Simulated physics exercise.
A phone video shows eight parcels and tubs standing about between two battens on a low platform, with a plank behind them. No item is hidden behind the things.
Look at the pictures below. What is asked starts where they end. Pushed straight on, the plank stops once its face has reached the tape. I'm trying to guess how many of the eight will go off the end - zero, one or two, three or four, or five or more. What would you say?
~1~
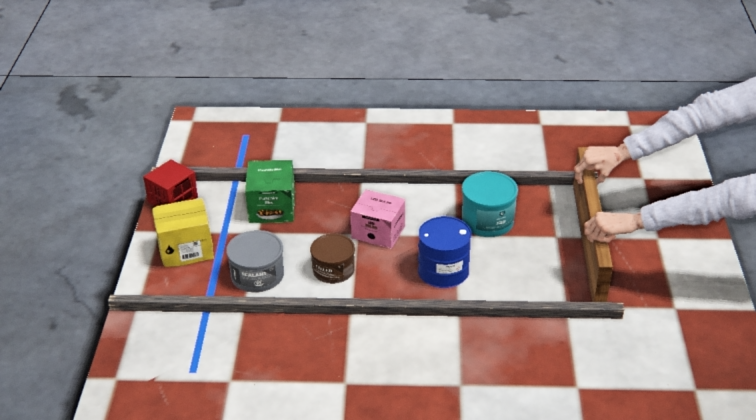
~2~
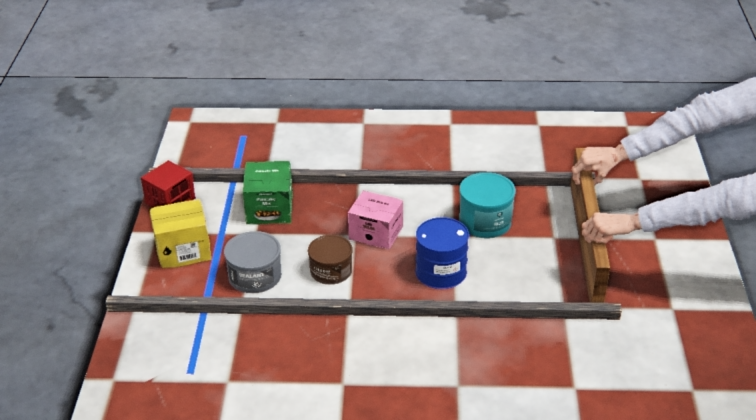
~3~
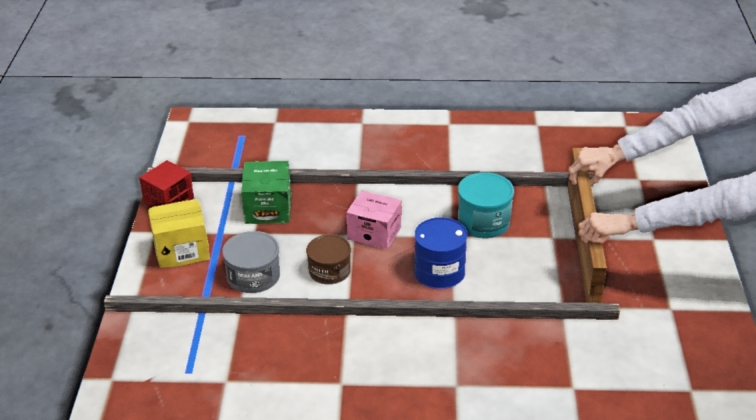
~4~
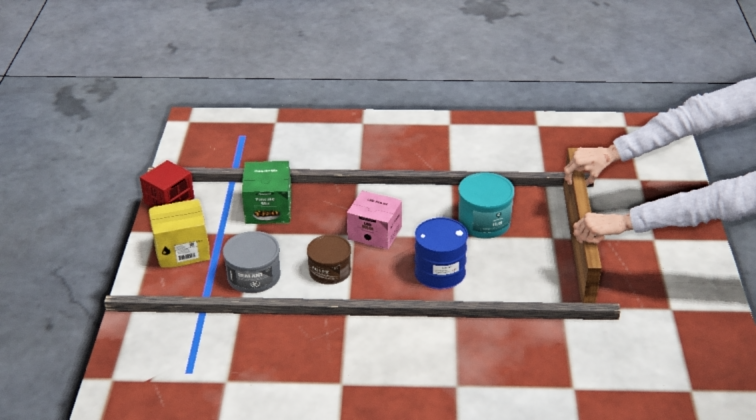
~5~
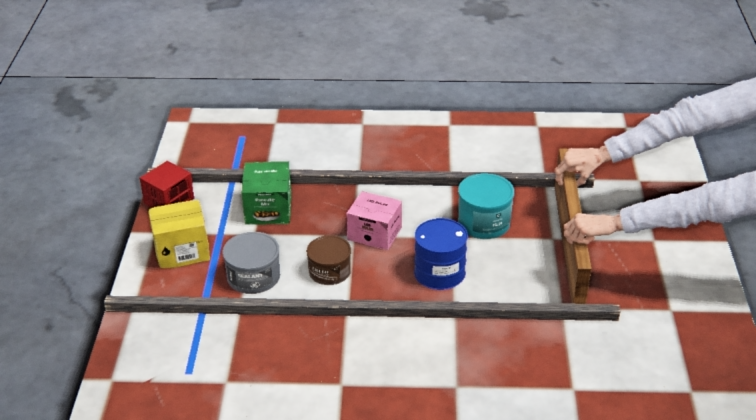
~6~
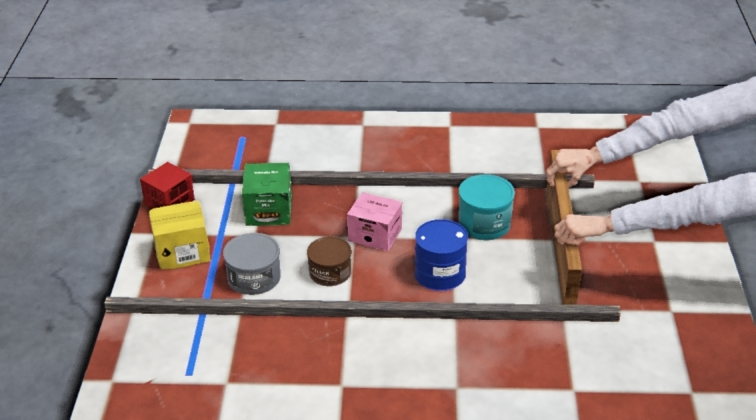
Fallen: Three or four.
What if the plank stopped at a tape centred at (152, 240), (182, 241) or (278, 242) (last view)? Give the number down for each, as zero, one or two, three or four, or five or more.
5 or more; five or more; no fall at all.
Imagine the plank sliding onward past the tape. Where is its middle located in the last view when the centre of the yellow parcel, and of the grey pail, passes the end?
When the yellow parcel crosses, the middle is near (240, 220); when the grey pail crosses, near (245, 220).
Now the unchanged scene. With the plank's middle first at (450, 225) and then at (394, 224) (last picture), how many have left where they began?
3 and 4.
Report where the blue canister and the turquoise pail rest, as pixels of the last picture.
Blue canister at (186, 250), turquoise pail at (197, 204).
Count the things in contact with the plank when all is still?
It ends up touching 2.
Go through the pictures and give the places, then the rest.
In the first picture, red crate (171, 187); yellow parcel (183, 233); grey pail (256, 261); plank (591, 224); tape (223, 239).
In the second picture, yellow parcel (181, 234); turquoise pail (486, 206).
In the third picture, grey pail (252, 262); plank (585, 225).
In the fourth picture, red crate (168, 188); pink box (375, 220).
In the fifth picture, yellow parcel (179, 234); green box (267, 193).
In the sixth picture, red crate (168, 189); yellow parcel (180, 235); grey pail (253, 264); plank (563, 226); tape (219, 241).
Soon after, none off yet; red crate at rest near (168, 189); yellow parcel at rest near (180, 235); grey pail at rest near (253, 264).
After that, none off yet; red crate at rest near (168, 189); yellow parcel at rest near (180, 235); grey pail displaced a little near (243, 265).
And then, none off yet; red crate at rest near (168, 189); yellow parcel displaced a little near (167, 234); grey pail displaced well along near (155, 274).
In the end, the number that fall off is three or four; gone, grey pail, yellow parcel and red crate.
